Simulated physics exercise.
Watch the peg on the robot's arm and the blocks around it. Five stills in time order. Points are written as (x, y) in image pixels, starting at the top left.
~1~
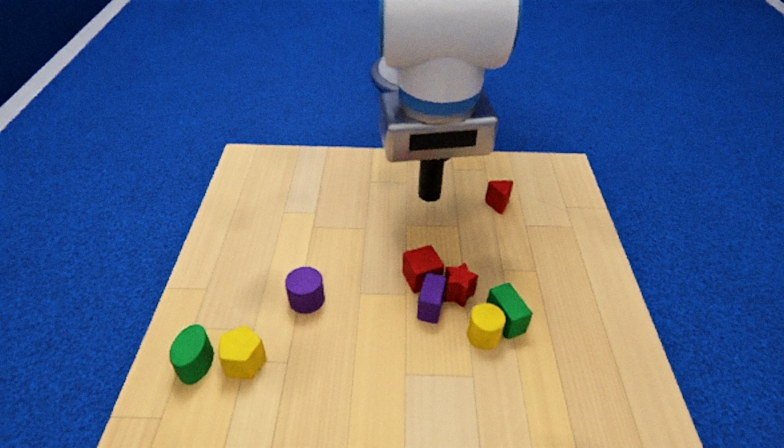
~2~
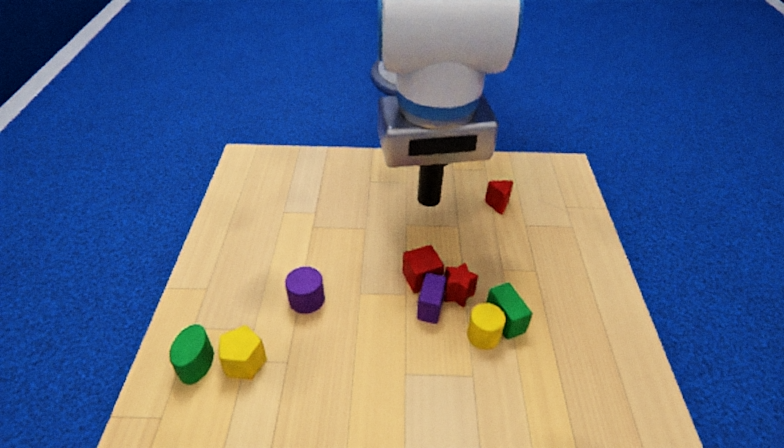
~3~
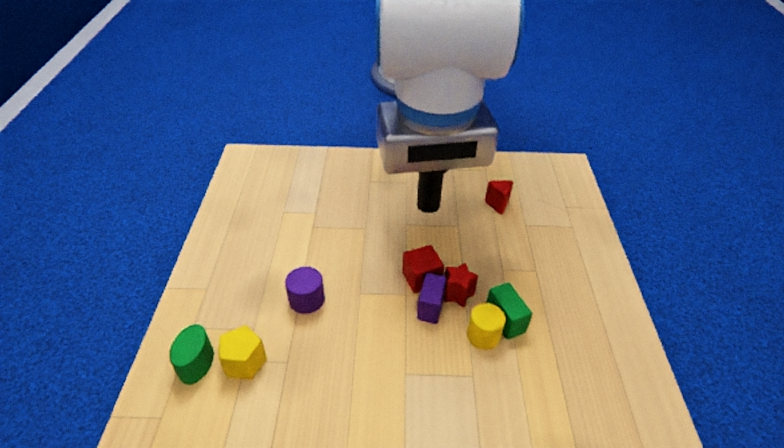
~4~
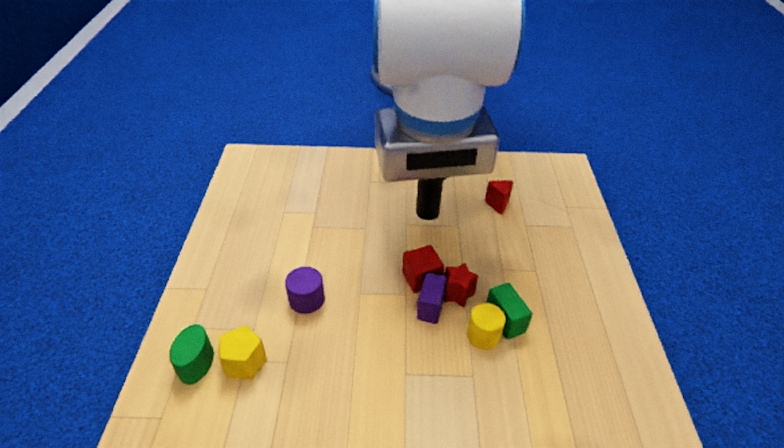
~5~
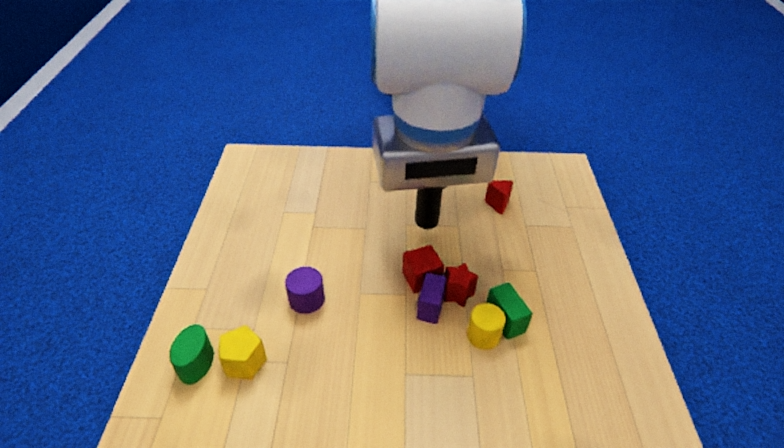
A white and grey robot arm with a black peg reaches over a pale wooden board on blue carpet, seen from above at an angle by a still camera. Purple, green and yellow blocks sit at left, a red triangular one near the far right, and red, purple, yellow and green ones cluster right of centre. The arm eases the peg slightly nearer the cluster, while every block stays still.
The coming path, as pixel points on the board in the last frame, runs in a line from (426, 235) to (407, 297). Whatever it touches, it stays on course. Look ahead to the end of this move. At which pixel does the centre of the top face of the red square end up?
The middle of the upper face of the red square will lie at about (419, 301) in the picture.
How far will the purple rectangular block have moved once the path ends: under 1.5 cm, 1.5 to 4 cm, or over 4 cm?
Shift of over 4 cm.
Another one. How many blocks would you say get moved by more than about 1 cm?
My prediction: Two blocks.
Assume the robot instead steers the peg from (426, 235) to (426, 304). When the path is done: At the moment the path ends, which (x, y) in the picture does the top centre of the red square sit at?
I'd place it at (424, 310), taking the centre of its top.
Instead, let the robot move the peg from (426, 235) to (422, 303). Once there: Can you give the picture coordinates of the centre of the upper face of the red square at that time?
If I read the scene right, the answer is (424, 309).
On the path given first. Halfway along, peg (419, 251); red square (424, 267), turned 15° clockwise; purple rectangular block (434, 296), turned 15° anticlockwise.
At the end, peg (408, 283); red square (419, 301); purple rectangular block (443, 327), turned 40° anticlockwise; red star unmoved.
